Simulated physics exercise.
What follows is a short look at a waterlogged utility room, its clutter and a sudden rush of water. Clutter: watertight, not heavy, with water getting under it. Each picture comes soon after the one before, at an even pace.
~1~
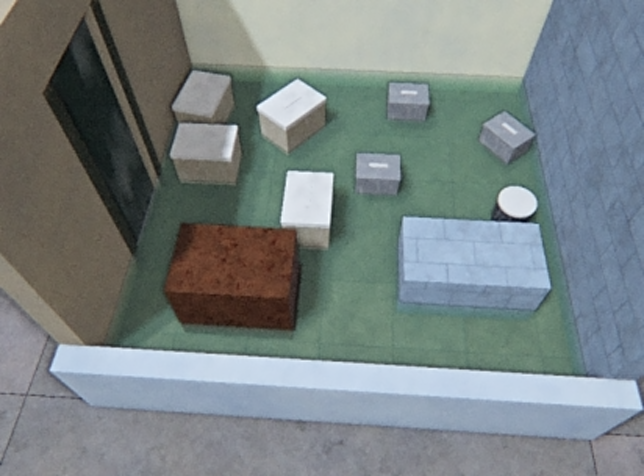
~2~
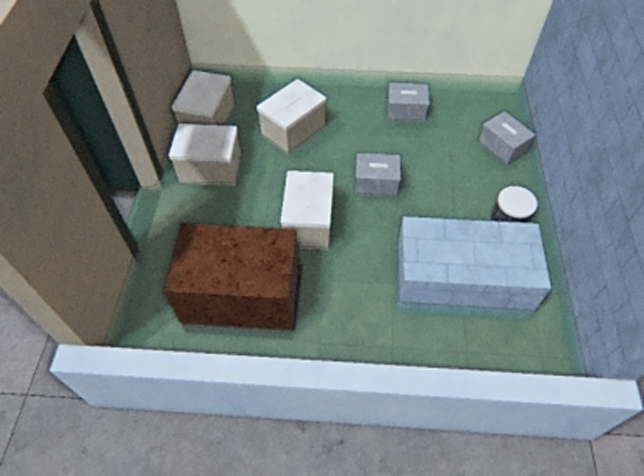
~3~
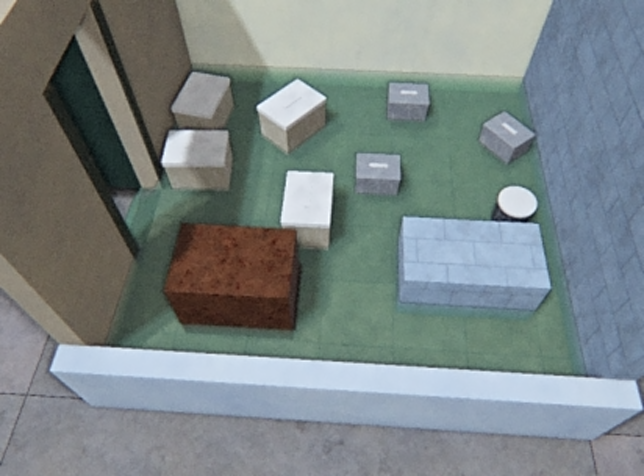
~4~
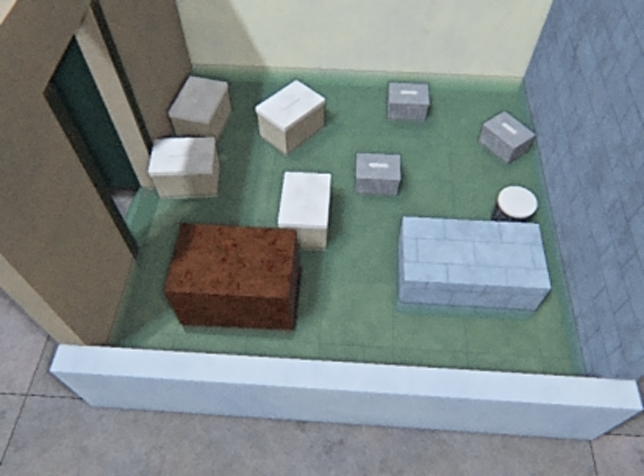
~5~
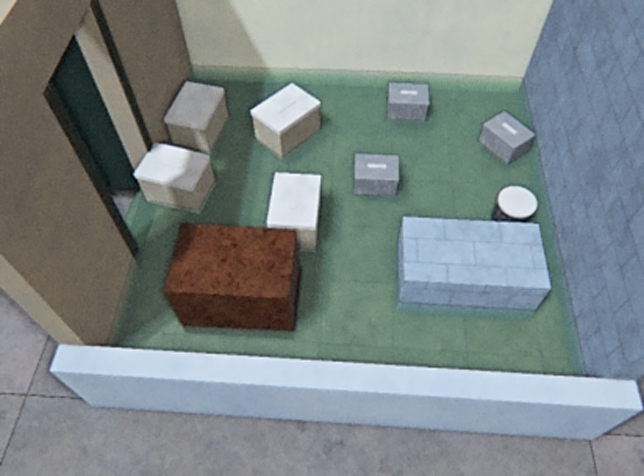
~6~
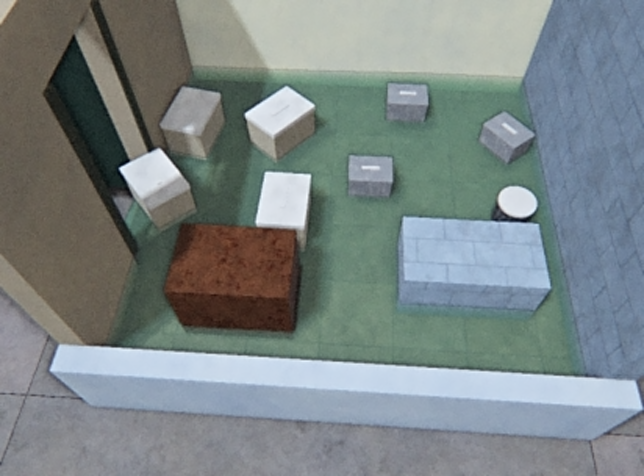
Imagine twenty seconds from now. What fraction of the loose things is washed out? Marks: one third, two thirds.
Fraction: One third to two thirds.
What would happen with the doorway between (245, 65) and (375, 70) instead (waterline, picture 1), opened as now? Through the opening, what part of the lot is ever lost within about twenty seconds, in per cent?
90 per cent or so.
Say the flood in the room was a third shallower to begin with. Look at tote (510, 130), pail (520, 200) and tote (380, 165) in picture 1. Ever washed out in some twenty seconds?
Item by item: Retained, retained and exits.
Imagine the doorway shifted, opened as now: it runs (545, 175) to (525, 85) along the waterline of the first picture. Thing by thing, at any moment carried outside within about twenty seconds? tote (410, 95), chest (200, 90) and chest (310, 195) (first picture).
Per object, as asked: Flushed / not flushed / flushed.
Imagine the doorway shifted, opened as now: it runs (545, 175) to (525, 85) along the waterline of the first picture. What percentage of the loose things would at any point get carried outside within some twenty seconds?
I'd reckon around 80 percent.
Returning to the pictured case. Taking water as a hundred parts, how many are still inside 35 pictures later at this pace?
My figure is 56 per cent.
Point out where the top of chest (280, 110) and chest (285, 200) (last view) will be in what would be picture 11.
The first should be near (246, 119), the second near (220, 203).
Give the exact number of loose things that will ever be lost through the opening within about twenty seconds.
The total here is 5.
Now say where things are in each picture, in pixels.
A chest at (204, 140) floats; a chest at (202, 91) floats; 0 of 8 have shifted, in the first frame.
A chest at (204, 141), afloat; a chest at (202, 91) floats; 0 of 8 have shifted, in the second frame.
A chest at (196, 146), afloat, close to its start; a chest at (201, 93), afloat; 1 of 8 have shifted, in the third frame.
A chest at (182, 154) floats, close to its start; a chest at (198, 97), afloat, close to its start; 2 of 8 have shifted, in the fourth frame.
A chest at (172, 165) floats, a stride from its start; a chest at (194, 103), afloat, close to its start; 4 of 8 have shifted, in the fifth frame.
A chest at (154, 176) floats, a stride from its start; a chest at (191, 108) floats, close to its start; 5 of 8 have shifted, in the sixth frame.
A moment on, 1 of 8 are out; 7 afloat.
Next, 4 of 8 are out; 4 afloat.
Later, 5 of 8 are out; 3 afloat.
In the end, 5 of 8 are out; 3 afloat.
